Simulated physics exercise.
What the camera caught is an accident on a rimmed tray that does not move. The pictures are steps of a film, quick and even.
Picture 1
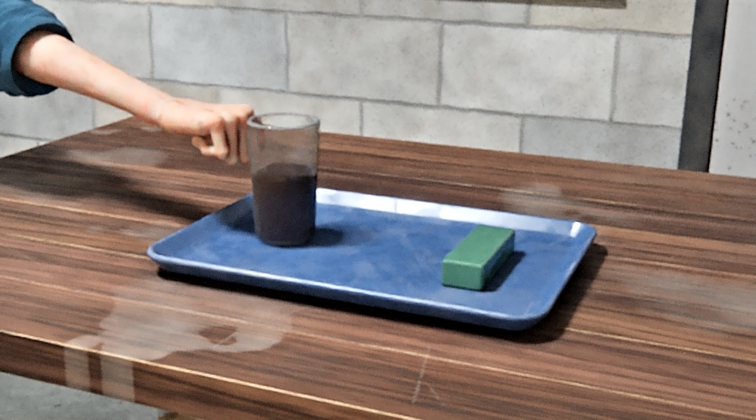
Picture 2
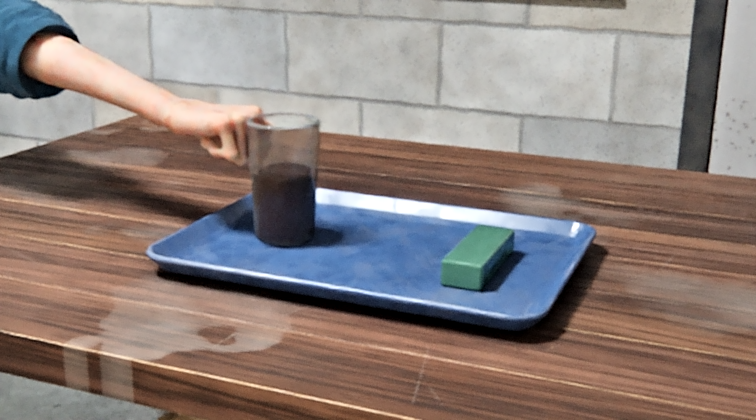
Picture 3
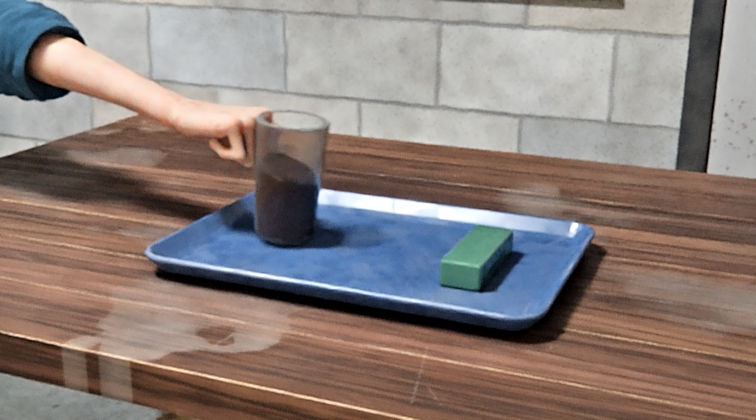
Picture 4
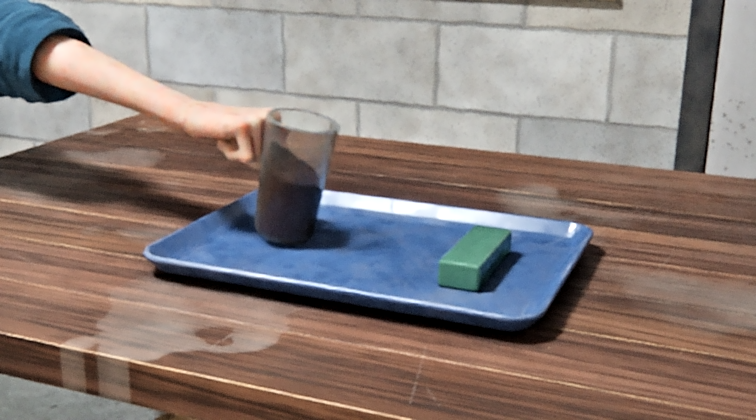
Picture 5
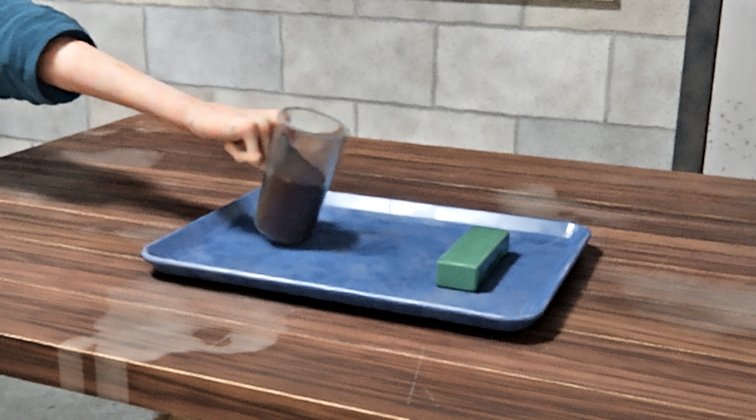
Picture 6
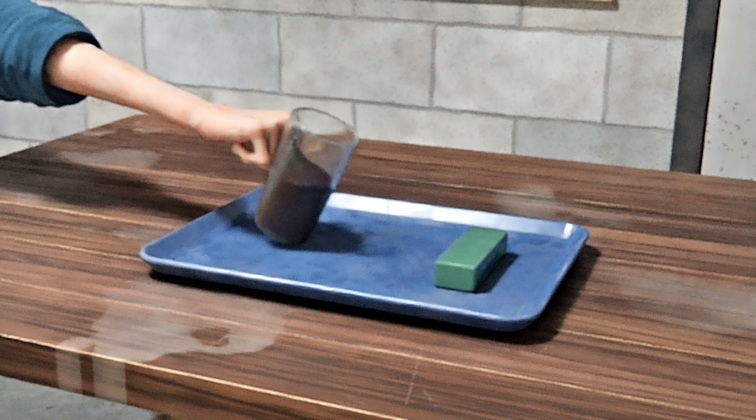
The clip shows a hand pressing against a clear glass of dark liquid on a blue tray beside a green block; the glass stands upright, then leans steadily to the right as the hand follows and the liquid shifts inside.
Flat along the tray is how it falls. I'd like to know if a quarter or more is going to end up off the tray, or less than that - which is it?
Pretty clearly the tray holds more than three quarters of it afterwards.
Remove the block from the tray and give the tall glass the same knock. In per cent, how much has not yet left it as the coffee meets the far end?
65 %.
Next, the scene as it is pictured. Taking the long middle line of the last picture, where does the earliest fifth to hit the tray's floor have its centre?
Roughly at pixel (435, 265) in the last picture.
A moment on, the tall glass is falling and 100 per cent is in the glass, 0 on the tray and 0 above or beyond its rim.
Next, the tall glass lies on its side and 79 per cent is in the glass, 7 on the tray and 14 above or beyond its rim.
Then the tall glass lies on its side and 39 per cent is in the glass, 46 on the tray and 15 above or beyond its rim.
Later the tall glass lies on its side and 21 per cent is in the glass, 62 on the tray and 17 above or beyond its rim.
At rest 84 per cent is held by tray and glass, 16 is off the tray.
